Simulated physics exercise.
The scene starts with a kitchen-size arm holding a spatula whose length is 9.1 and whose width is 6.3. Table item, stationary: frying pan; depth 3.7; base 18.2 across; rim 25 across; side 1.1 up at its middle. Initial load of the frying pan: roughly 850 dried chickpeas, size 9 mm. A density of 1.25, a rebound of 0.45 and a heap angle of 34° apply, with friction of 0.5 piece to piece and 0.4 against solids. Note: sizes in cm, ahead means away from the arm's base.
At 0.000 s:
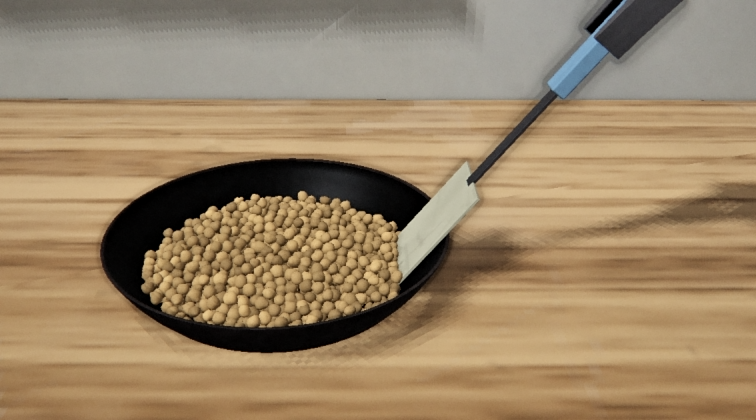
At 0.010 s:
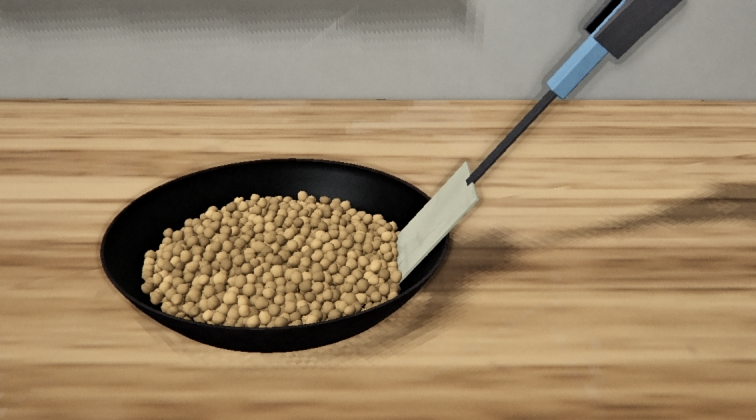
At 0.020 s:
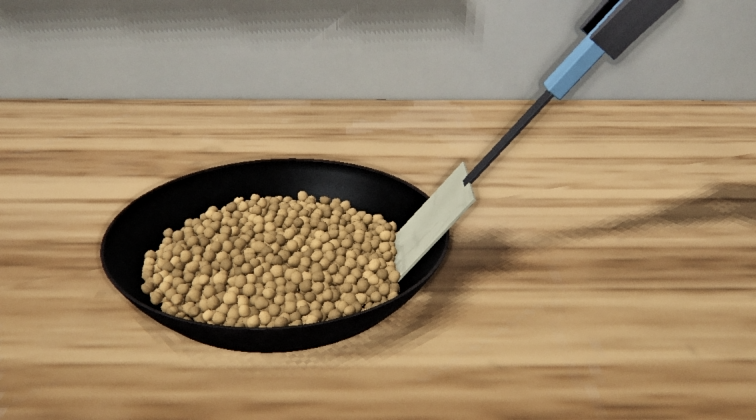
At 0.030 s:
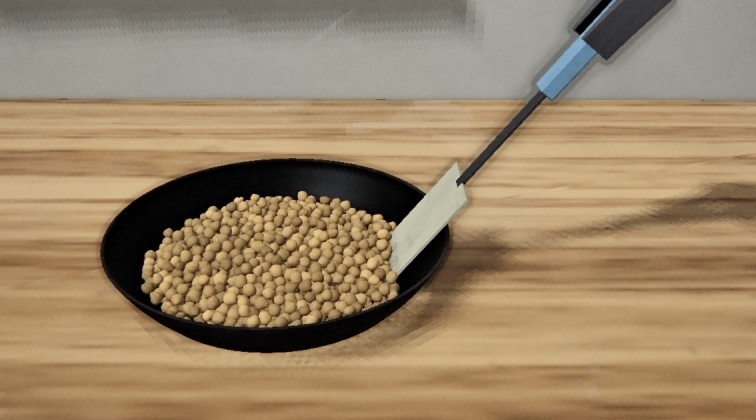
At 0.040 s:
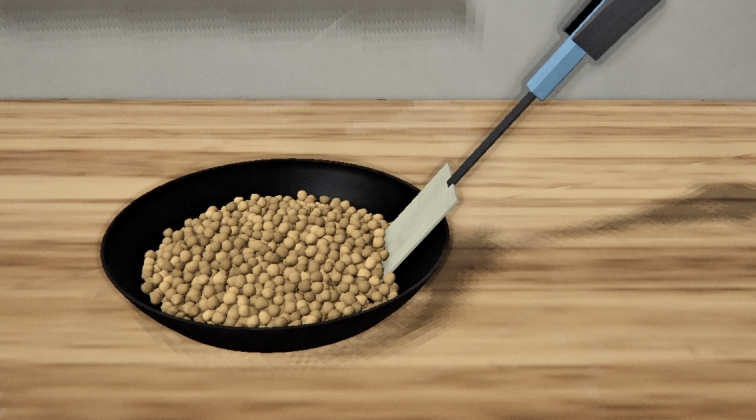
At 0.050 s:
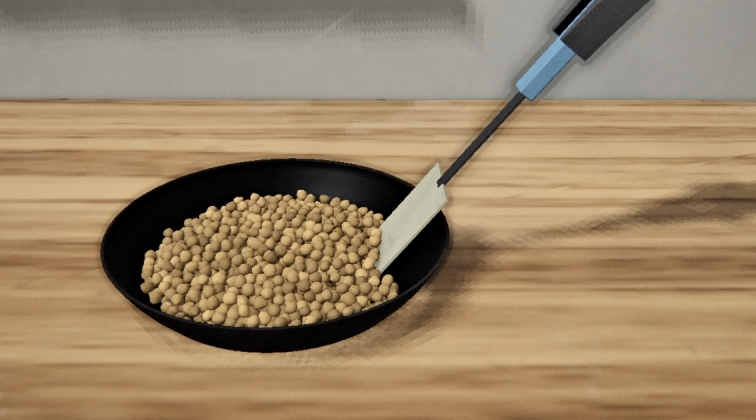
On a wooden countertop, a black frying pan holds a heap of dried chickpeas while an arm moves a pale spatula slightly left along the pan's right side, the pan staying still and the chickpeas barely shifting.
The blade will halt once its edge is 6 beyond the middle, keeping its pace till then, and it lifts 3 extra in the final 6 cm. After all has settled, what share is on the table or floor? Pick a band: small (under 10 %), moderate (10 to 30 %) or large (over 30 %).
The share is small, under 10 %.
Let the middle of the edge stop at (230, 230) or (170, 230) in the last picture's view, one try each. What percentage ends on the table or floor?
First try roughly 0 percent, second roughly 10 percent.
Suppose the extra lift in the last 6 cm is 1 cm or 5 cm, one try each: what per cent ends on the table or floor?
You'd get some 0 per cent with the first setting and some 5 per cent with the second.
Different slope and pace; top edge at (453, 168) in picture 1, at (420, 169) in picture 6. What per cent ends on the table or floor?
Roughly 5 %.
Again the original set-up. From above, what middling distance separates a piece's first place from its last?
Distance: Around 2 cm.
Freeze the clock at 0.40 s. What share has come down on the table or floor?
My estimate is roughly 5 %.
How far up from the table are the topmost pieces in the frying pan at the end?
Some 5.0 cm above the table.
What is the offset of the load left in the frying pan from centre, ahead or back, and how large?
Ahead of centre, near 3.5 centimetres.
By 0.11 s, sloping 52°, highest piece 5 above the table; 854 in the frying pan.
By 0.17 s, sloping 52°, highest piece 5 above the table; 854 in the frying pan.
By 0.40 s, sloping 52°, highest piece 5 above the table; 826 in the frying pan, 27 on the table or floor, 1 on the blade or in flight.
By 1.45 s, sloping 52°, highest piece 5 above the table; 826 in the frying pan, 28 on the table or floor.
Final count, 826 in the frying pan, 28 on the table or floor. That is 3 % on the table or floor.
